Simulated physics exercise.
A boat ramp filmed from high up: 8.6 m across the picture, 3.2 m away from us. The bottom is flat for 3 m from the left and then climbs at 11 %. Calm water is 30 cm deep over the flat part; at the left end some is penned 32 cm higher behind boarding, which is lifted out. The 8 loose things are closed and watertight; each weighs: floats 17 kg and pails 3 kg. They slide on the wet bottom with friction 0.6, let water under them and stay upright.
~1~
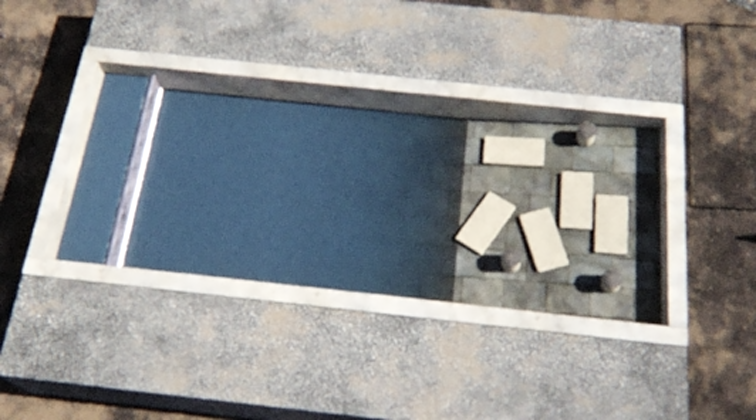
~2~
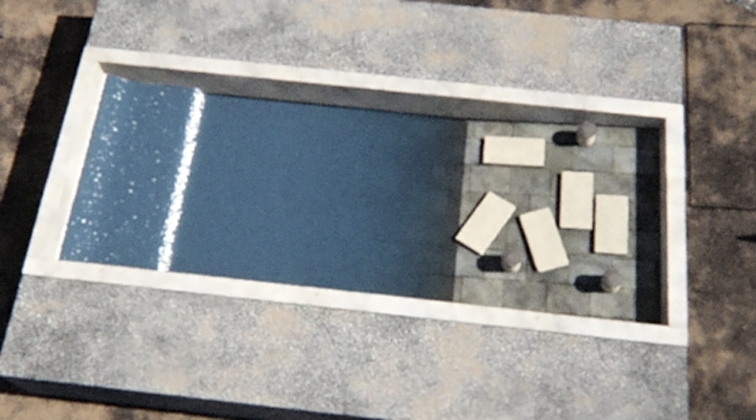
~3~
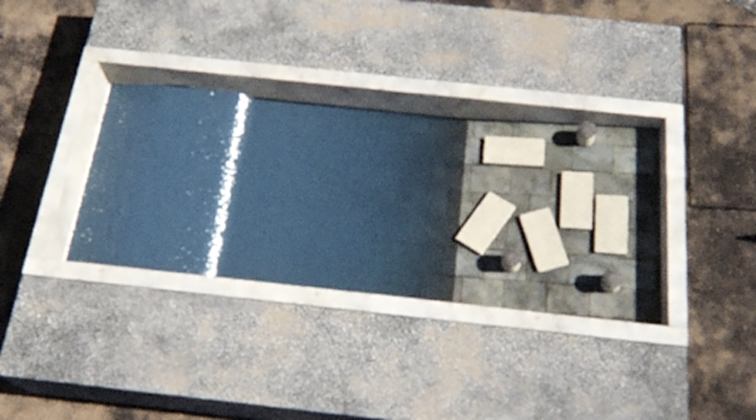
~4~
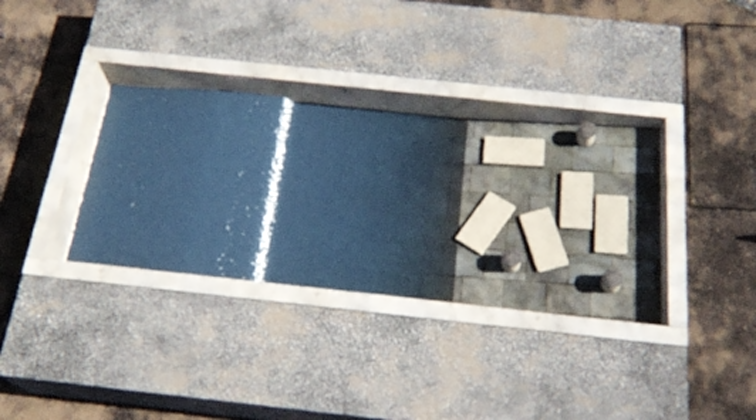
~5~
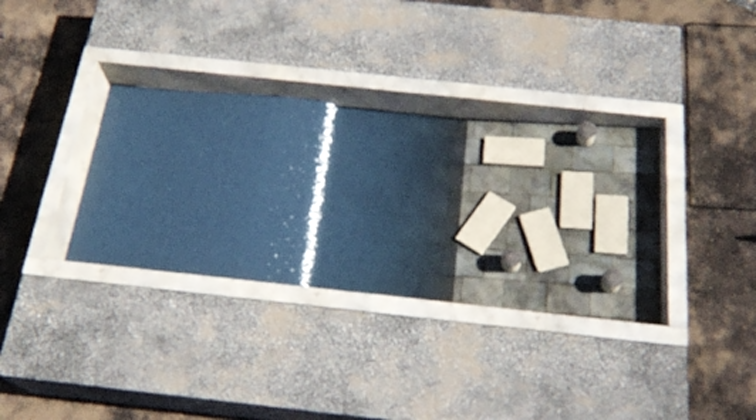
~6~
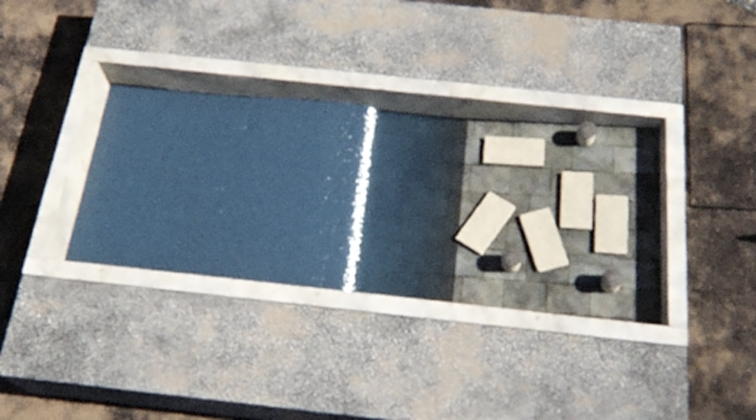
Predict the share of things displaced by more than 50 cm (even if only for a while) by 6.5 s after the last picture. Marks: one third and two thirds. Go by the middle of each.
Share: From one to two thirds.
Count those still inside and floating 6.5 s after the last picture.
I count 3.
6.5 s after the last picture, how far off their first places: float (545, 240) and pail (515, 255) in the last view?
In that order: 200 cm, 150 cm.
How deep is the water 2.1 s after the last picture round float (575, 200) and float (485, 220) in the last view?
About 3 and 9 cm.
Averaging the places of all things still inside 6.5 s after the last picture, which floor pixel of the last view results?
Near (479, 215).
Then, 0.6 s after the last picture 0 of 8 are over 50 cm from their spots; 0 afloat.
Then, 2.1 s after the last picture 0 of 8 are over 50 cm from their spots; 3 afloat.
Then, 4.1 s after the last picture 4 of 8 are over 50 cm from their spots; 2 afloat.
Then, 6.5 s after the last picture 4 of 8 are over 50 cm from their spots, and 4 have been at some point; 3 afloat.
